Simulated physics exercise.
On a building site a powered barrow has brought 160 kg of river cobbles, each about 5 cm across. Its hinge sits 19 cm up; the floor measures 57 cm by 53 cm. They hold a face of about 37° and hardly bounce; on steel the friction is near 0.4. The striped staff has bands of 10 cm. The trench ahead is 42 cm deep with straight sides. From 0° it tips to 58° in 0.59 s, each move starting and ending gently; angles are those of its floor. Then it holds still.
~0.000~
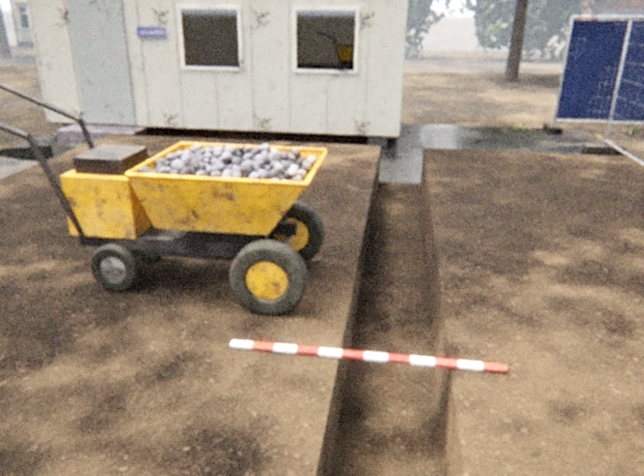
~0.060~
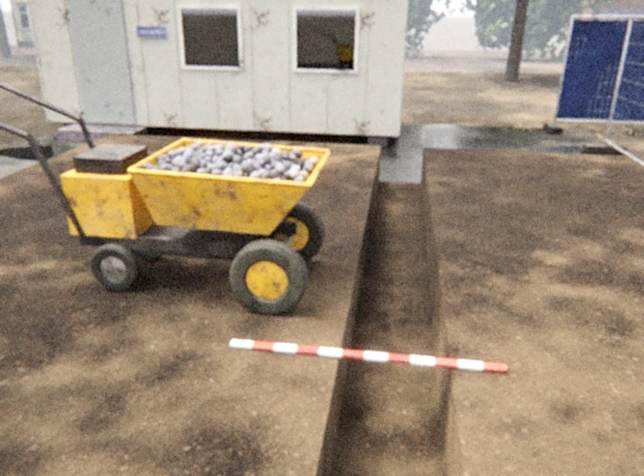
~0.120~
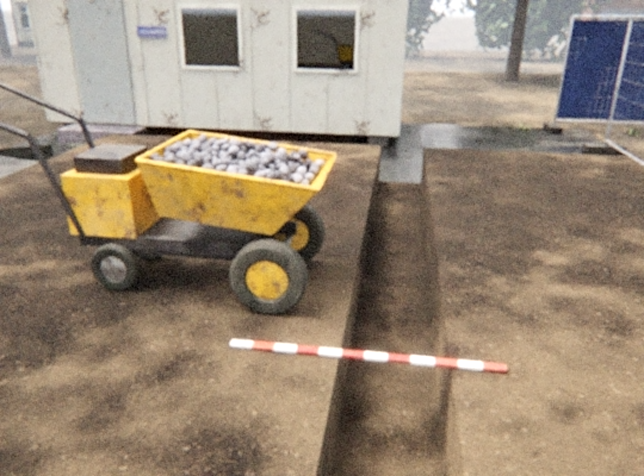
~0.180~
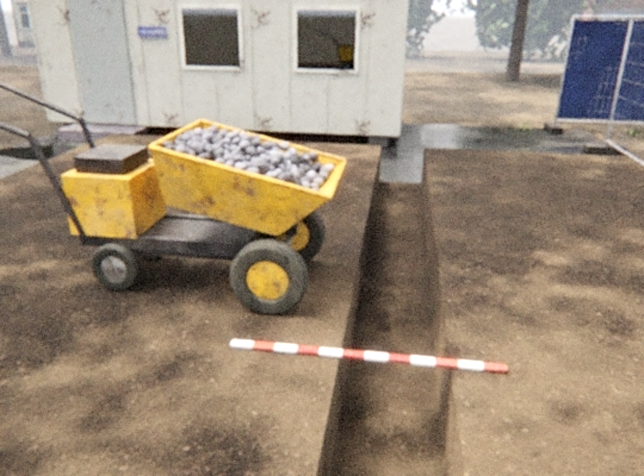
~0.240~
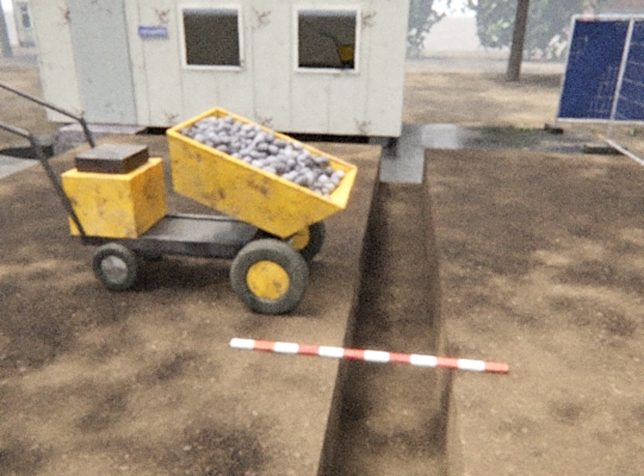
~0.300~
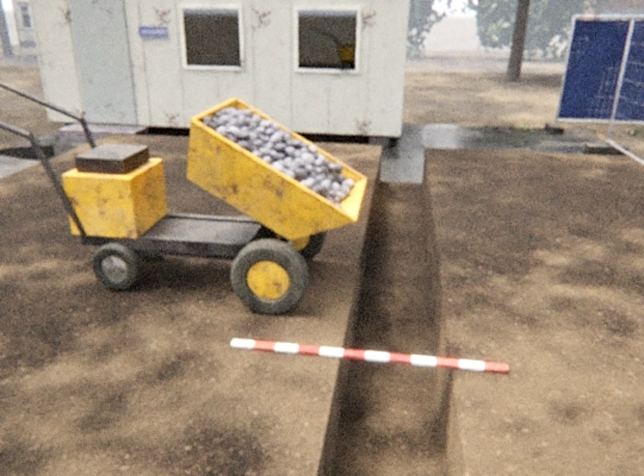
A white cabin with two dark windows stands at the back of a bare brown building site, seen from a fixed, slightly raised viewpoint. A yellow powered barrow loaded with grey cobbles stands at left beside a straight trench, crossed by a red-and-white staff, with a blue panel at right. The barrow's tray moves forward and tilts steadily steeper toward the trench, its cobbles shifting with it.
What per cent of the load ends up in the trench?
Some 49 per cent of it.
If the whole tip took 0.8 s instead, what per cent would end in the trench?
Then about 60 per cent.
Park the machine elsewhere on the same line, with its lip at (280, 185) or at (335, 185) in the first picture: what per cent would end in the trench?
First some 65, then 30 per cent.
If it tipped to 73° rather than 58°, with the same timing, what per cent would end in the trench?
It would be near 75 per cent.
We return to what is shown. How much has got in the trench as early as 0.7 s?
About 15 per cent by then.
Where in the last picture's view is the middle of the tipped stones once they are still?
Near (421, 351).
After 0.4 s the floor is at 49°; 100 % in the tray; the foremost stones are at (364, 215).
After 0.7 s the floor is at 58°; 87 % in the tray, 13 % in the trench; the foremost stones are at (435, 304).
After 1.0 s the floor is at 58°; 47 % in the tray, 33 % in the trench, 20 % past the trench; the foremost stones are at (558, 313).
After 3.0 s the floor is at 58°; 30 % in the tray, 49 % in the trench, 21 % past the trench; the foremost stones are past the picture's edge.
